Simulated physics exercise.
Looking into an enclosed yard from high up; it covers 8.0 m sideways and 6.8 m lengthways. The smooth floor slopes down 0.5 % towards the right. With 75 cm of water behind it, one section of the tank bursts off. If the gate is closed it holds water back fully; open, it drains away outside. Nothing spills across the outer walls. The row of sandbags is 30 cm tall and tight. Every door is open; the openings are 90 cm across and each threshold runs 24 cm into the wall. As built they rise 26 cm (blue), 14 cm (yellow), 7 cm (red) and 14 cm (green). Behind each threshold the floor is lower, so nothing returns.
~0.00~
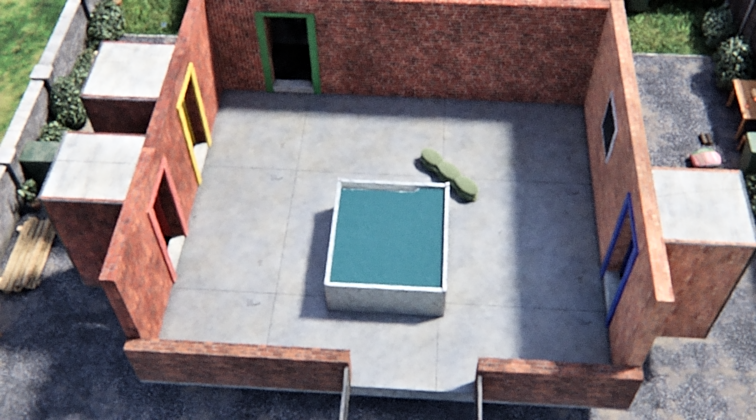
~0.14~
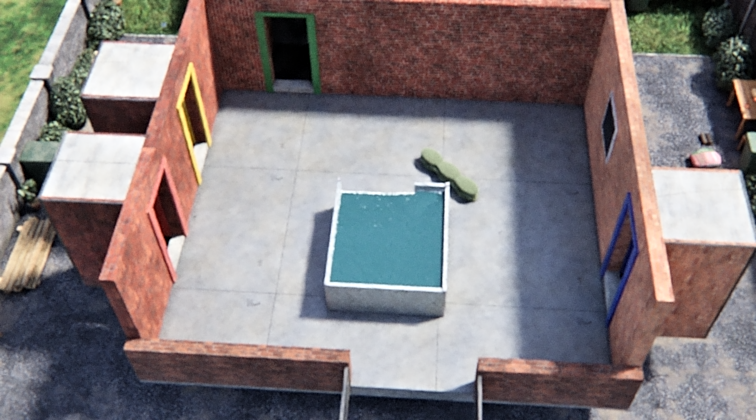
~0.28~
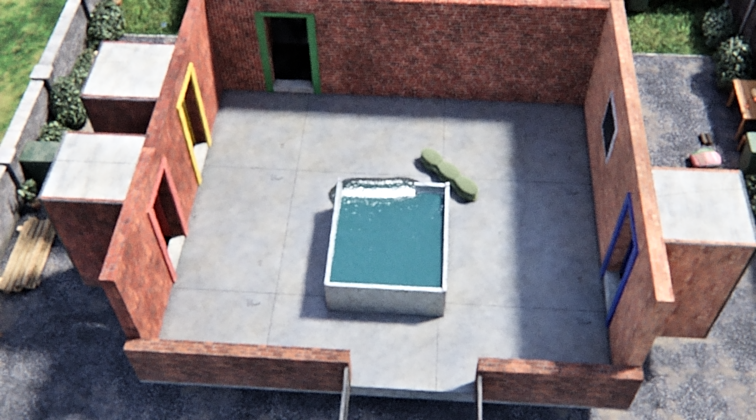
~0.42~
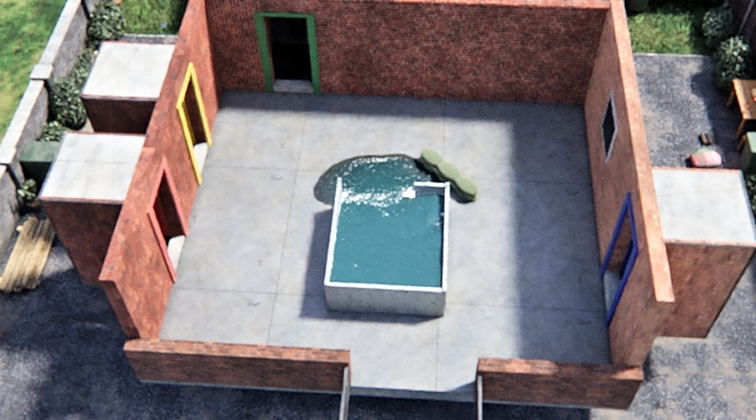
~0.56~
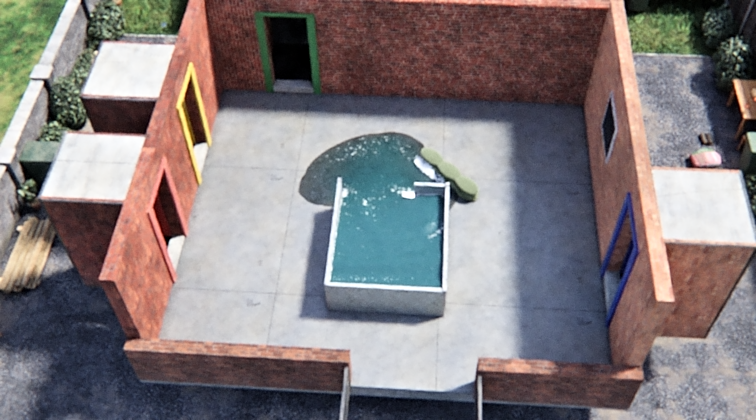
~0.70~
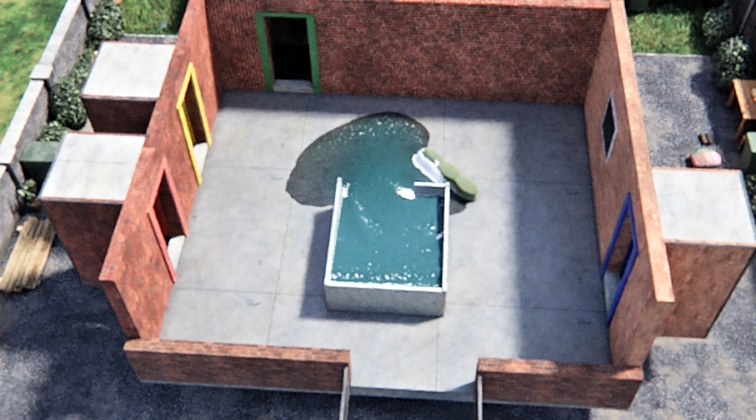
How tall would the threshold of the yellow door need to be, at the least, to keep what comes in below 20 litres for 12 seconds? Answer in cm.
Close to 8 cm is just enough.
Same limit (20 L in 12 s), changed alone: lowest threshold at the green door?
About 19 cm at green.
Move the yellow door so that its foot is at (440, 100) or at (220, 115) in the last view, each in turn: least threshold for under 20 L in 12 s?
About 20 and 28 cm.
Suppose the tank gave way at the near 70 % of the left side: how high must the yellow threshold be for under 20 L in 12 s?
Then roughly 7.5 cm.
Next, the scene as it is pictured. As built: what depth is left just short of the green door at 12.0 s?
Some 5.5 cm.
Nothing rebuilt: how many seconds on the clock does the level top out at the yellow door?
At about 4.5 s.
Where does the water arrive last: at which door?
Last comes the blue one.
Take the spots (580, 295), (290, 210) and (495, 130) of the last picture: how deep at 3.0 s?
About 0, 0 and 6 cm.
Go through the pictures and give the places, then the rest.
In the first picture, still water, 75 cm deep, in the tank at (390, 235); the yellow door at (195, 130) is dry.
In the second picture, water pours out on the far side and has run 0.3 m, to a hidden place; about 6 cm deep outside, 75 cm at the back.
In the third picture, the front is at (397, 180), 0.8 m from the gap on the far side; 1.1 m2 of floor is wet, 75 cm left at the back.
In the fourth picture, the front is at (387, 157), 1.4 m from the gap on the far side; 2.7 m2 of floor is wet, 75 cm left at the back.
In the fifth picture, the gap is on the far side, the front 2.0 m out at (381, 136); the back of the tank holds 73 cm.
In the sixth picture, water pours out on the far side and has run 2.7 m, to (391, 114); about 7 cm deep outside, 65 cm at the back; the yellow door at (195, 130), 3.8 m from the gap, is still 2.0 m from the nearest water.
After 1.4 s water covers 20 % of the floor, deepest (43 cm) near (392, 100); it has not reached the yellow door.
After 3.0 s water covers 35 % of the floor, deepest (41 cm) near (231, 93); 6 cm at the yellow door, 0 litres in over its 14 cm threshold.
After 12.0 s water covers 95 % of the floor, deepest (14 cm) near (611, 379); 4 cm at the yellow door, 0 litres in over its 14 cm threshold.
At the yellow door as built, the water arrived by 2.9 s and peaked near 13 cm at 4.4 s.
With a threshold of 6.5 cm, 35 litres would have come in within the 12 s; with 9 cm, 12 litres. So under 20 litres takes about 8 cm.
